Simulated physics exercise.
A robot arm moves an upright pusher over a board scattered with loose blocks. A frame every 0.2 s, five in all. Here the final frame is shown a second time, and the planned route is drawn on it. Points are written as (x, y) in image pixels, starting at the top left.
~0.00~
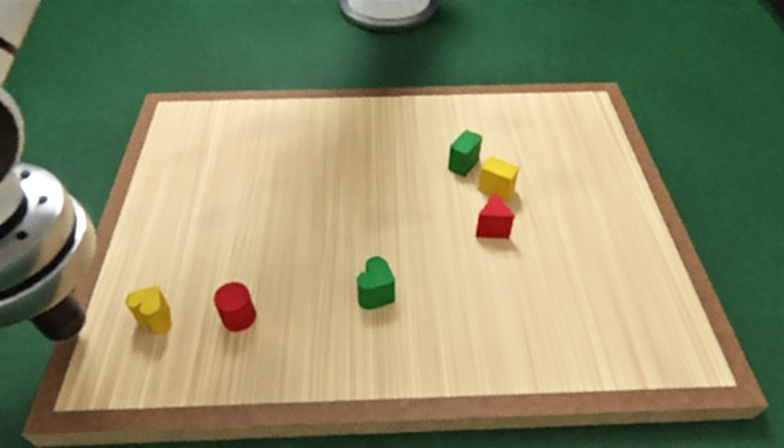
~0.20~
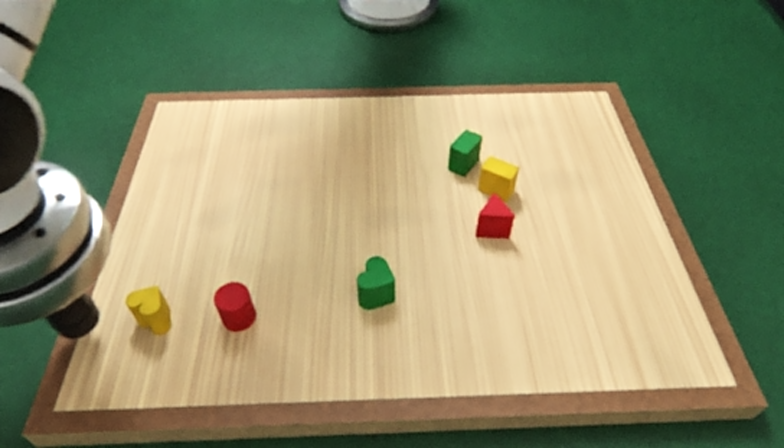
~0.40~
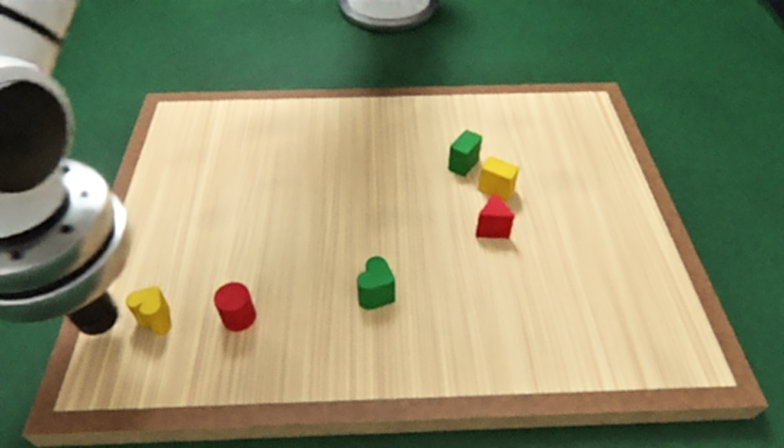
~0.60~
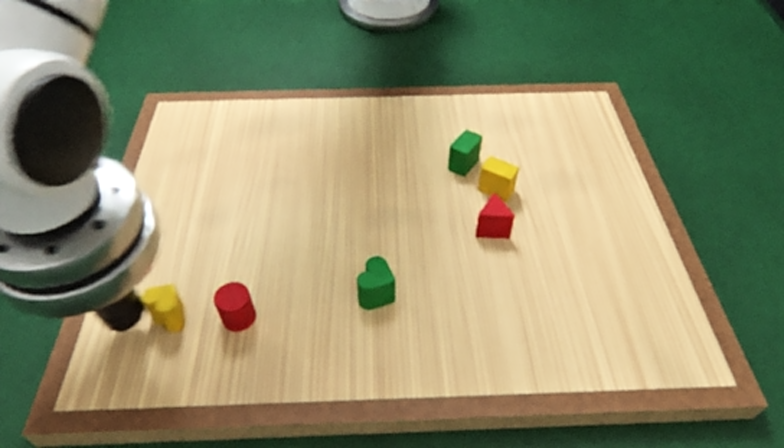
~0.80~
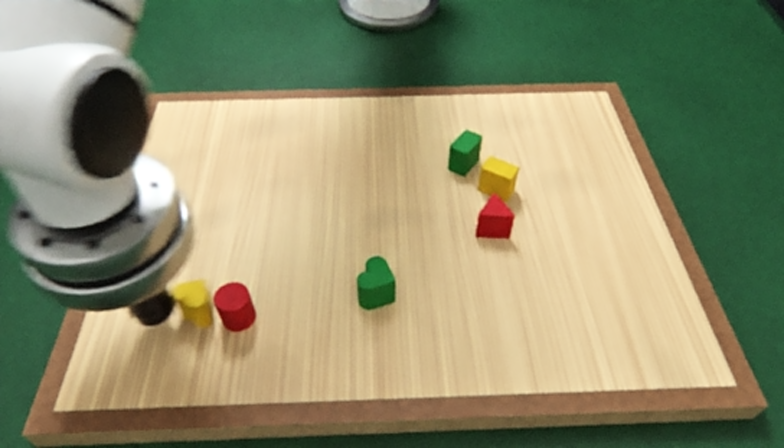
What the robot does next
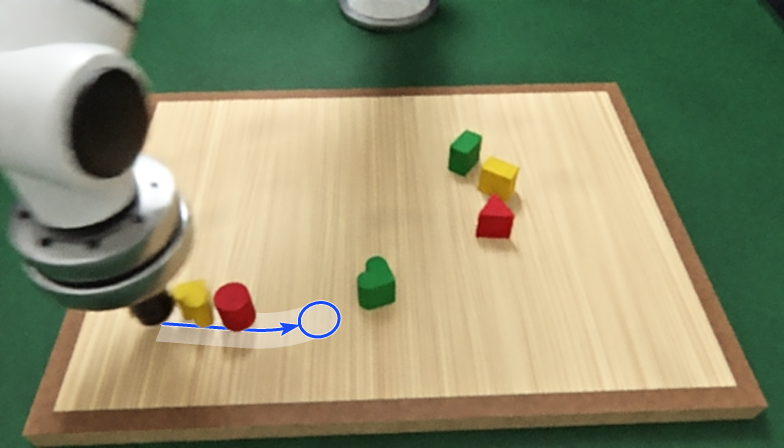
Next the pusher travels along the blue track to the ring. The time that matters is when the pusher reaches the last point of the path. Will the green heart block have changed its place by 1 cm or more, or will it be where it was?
It is still where it was.
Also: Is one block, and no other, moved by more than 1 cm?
No - that is not the case.
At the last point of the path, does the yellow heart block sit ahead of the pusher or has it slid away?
The yellow heart block is left behind or beside.
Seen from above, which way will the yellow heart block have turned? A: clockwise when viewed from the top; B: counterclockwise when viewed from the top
I choose B.
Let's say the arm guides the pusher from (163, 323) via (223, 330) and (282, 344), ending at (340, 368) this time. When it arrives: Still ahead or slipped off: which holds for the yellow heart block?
I'm fairly sure the yellow heart block slides away from the front of the pusher at some point.
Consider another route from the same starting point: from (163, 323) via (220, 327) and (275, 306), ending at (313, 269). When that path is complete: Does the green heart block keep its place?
Yes, that is how it ends up.
The line goes from (163, 323) via (240, 329), ending at (319, 319).
What follows on the original path. One third of the way, pusher (210, 314); yellow heart block (226, 282); red disc (258, 292).
Two thirds of the way, pusher (264, 317); yellow heart block (232, 281), turned 35° anticlockwise; red disc (288, 283).
At the end, pusher (317, 306); yellow heart block (232, 281), turned 35° anticlockwise; red disc (316, 267); green heart block unmoved.
